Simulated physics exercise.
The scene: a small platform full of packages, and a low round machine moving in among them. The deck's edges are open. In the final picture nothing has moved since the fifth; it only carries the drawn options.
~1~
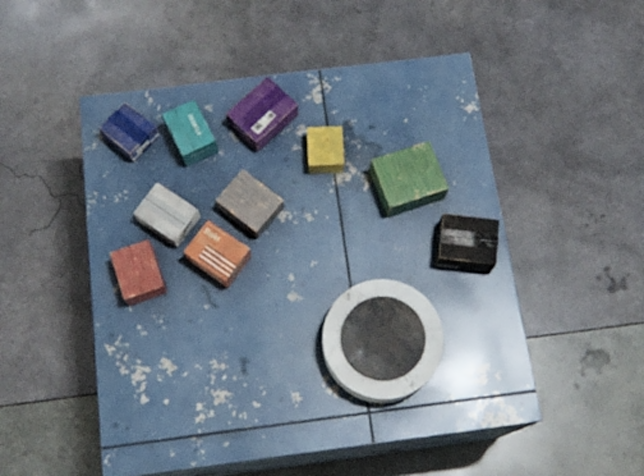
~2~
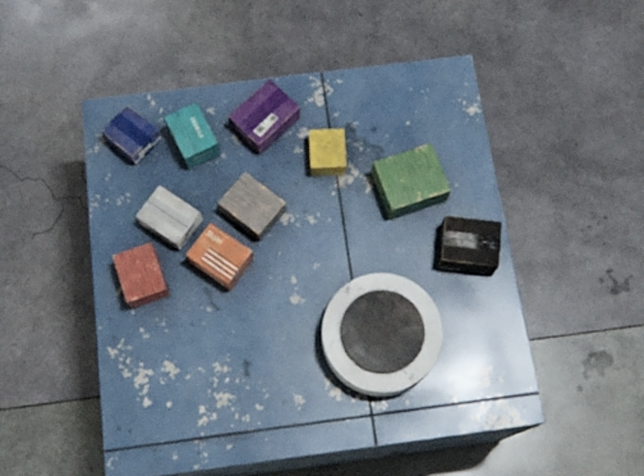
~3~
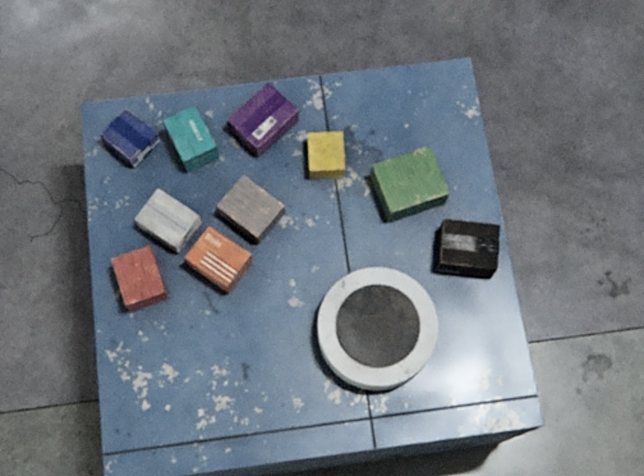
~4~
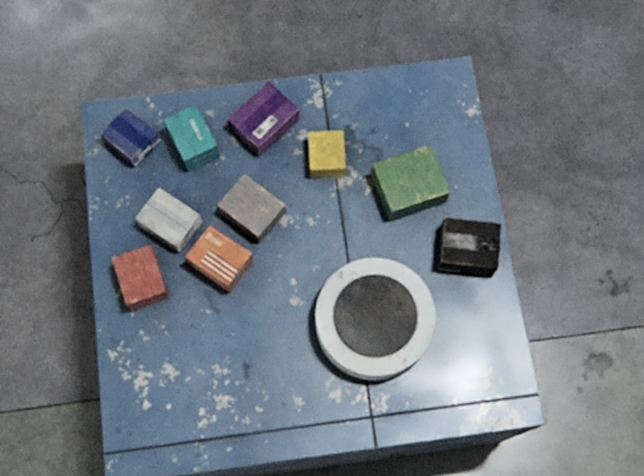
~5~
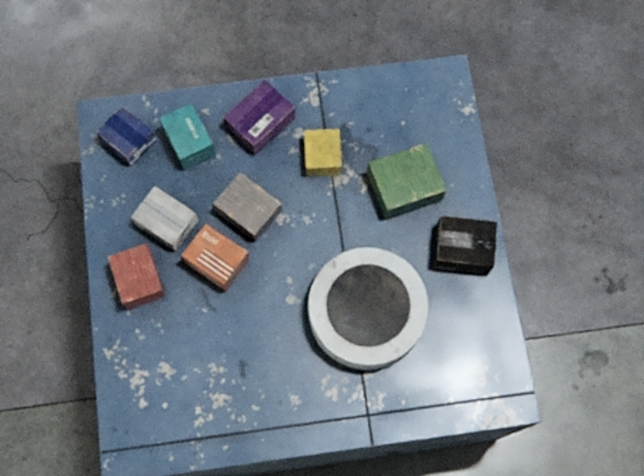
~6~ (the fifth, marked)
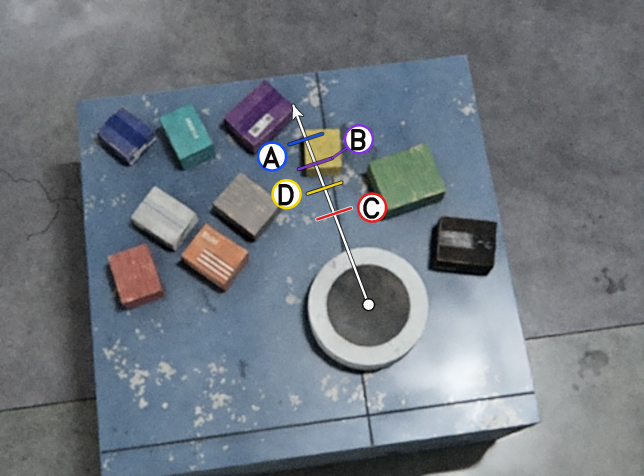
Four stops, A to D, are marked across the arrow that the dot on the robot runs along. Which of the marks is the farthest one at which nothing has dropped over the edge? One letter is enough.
At A, and not beyond.
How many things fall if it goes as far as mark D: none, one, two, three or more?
In all, none.
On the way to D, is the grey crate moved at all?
By then, yes.
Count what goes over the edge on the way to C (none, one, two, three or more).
The count is none.
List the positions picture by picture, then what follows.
The first frame shows yellow crate (325, 150); purple parcel (262, 114); blue parcel (130, 132).
The second frame shows robot (382, 335); turquoise box (193, 136).
The third frame shows robot (377, 329); orange box (219, 260).
The fourth frame shows robot (374, 319); green crate (410, 183).
The fifth frame shows robot (368, 309); red crate (137, 277); yellow crate (323, 153); purple parcel (260, 117).
On the copy, A at (306, 139); B at (316, 164); C at (334, 213); D at (325, 188); the arrow from (369, 305) to (293, 105); the white dot at (369, 305).
On A. First, robot (344, 247); black box (465, 246); purple parcel (260, 117).
Then, robot (322, 187); yellow crate (314, 119); green crate (411, 177).
Finally, robot (306, 146); yellow crate (310, 79); purple parcel (248, 102); nothing has fallen.
By contrast, B is safe but short; C is safe but short; D is safe but short.
